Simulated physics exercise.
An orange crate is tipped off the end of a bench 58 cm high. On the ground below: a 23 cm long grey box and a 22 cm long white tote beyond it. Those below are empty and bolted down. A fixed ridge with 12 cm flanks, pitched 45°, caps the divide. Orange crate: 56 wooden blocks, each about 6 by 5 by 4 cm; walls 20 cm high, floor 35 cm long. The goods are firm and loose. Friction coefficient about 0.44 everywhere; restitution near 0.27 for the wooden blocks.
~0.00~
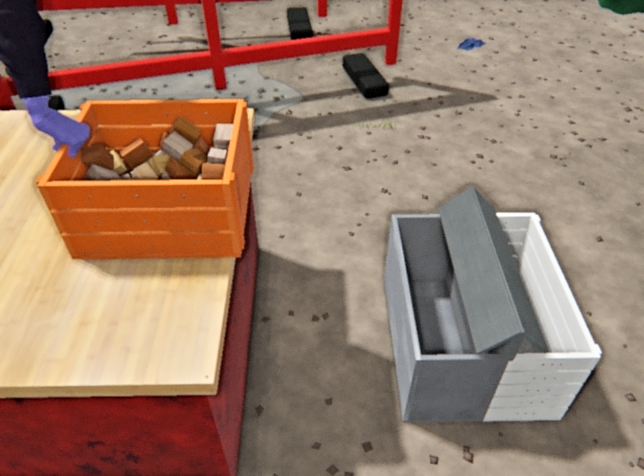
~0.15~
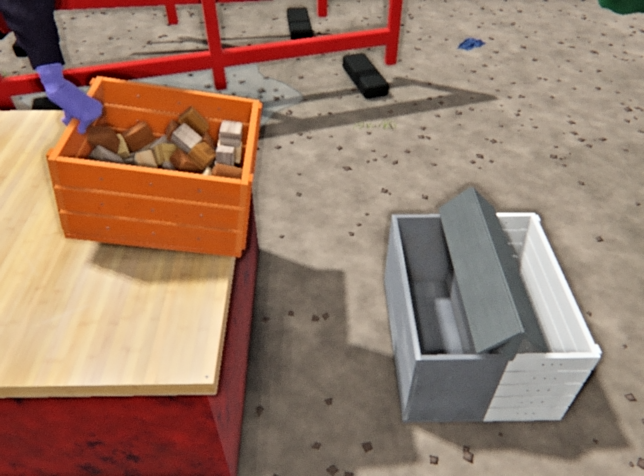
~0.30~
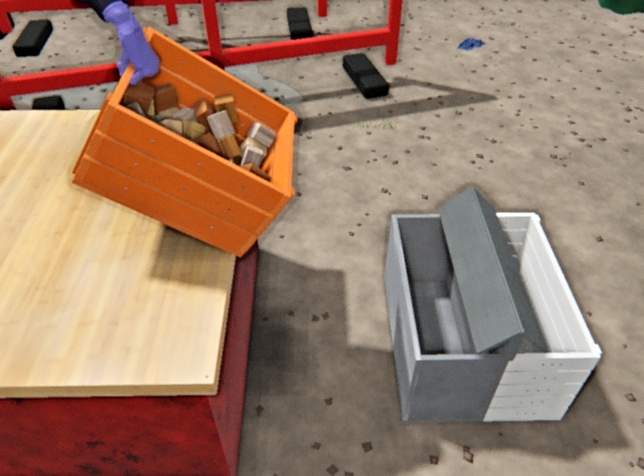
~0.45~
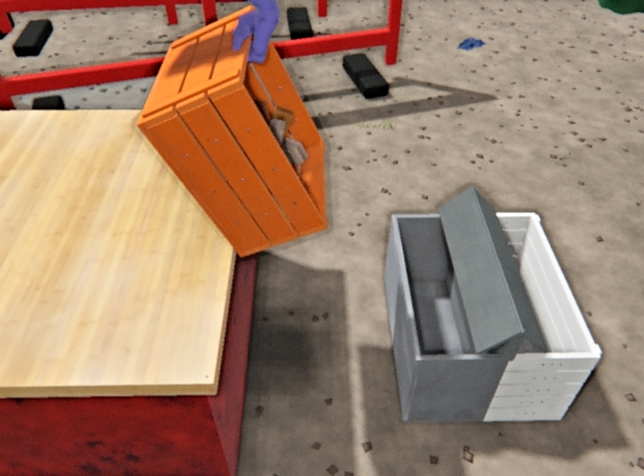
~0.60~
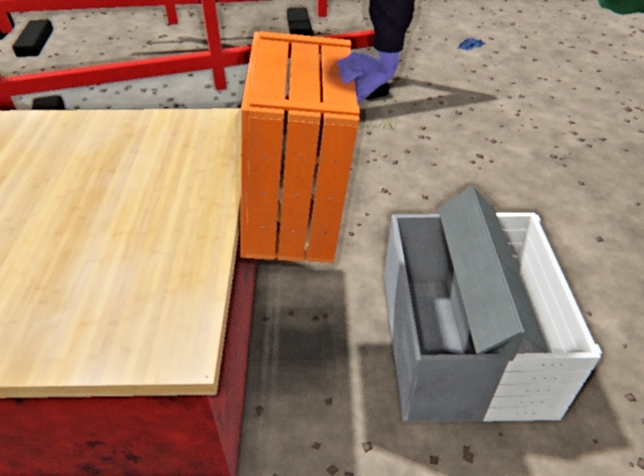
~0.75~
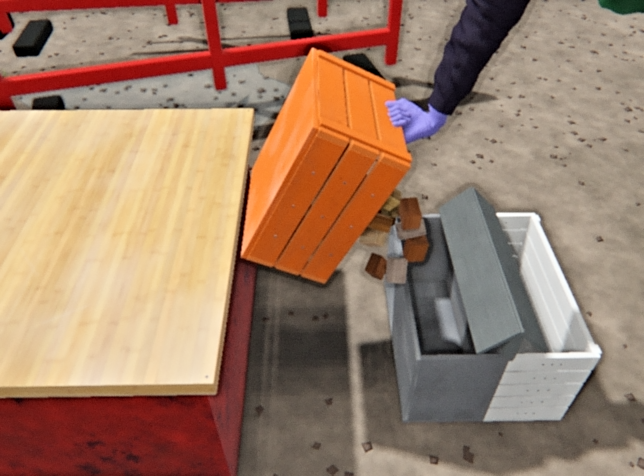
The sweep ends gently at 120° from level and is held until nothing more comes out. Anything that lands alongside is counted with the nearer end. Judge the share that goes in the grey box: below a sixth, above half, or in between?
A sixth to a half of the wooden blocks end in the grey box.
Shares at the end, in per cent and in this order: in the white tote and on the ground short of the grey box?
Roughly 0 and 65 per cent.
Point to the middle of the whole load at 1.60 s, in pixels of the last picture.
Around (378, 345).
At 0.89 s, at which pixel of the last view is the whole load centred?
At about (372, 240).
After 0.89 s, tilt 120°; 18 still in the orange crate, 8 in the grey box, 4 on the ground short of the grey box and 26 in the air.
After 1.06 s, tilt 120°; 10 still in the orange crate, 19 in the grey box, 9 on the ground short of the grey box and 18 in the air.
After 1.29 s, tilt 120°; 3 still in the orange crate, 19 in the grey box, 24 on the ground short of the grey box and 10 in the air.
When it is over (at 1.60 s), 19 in the grey box and 37 on the ground short of the grey box. Asked share, 19 of 56, 34 per cent.
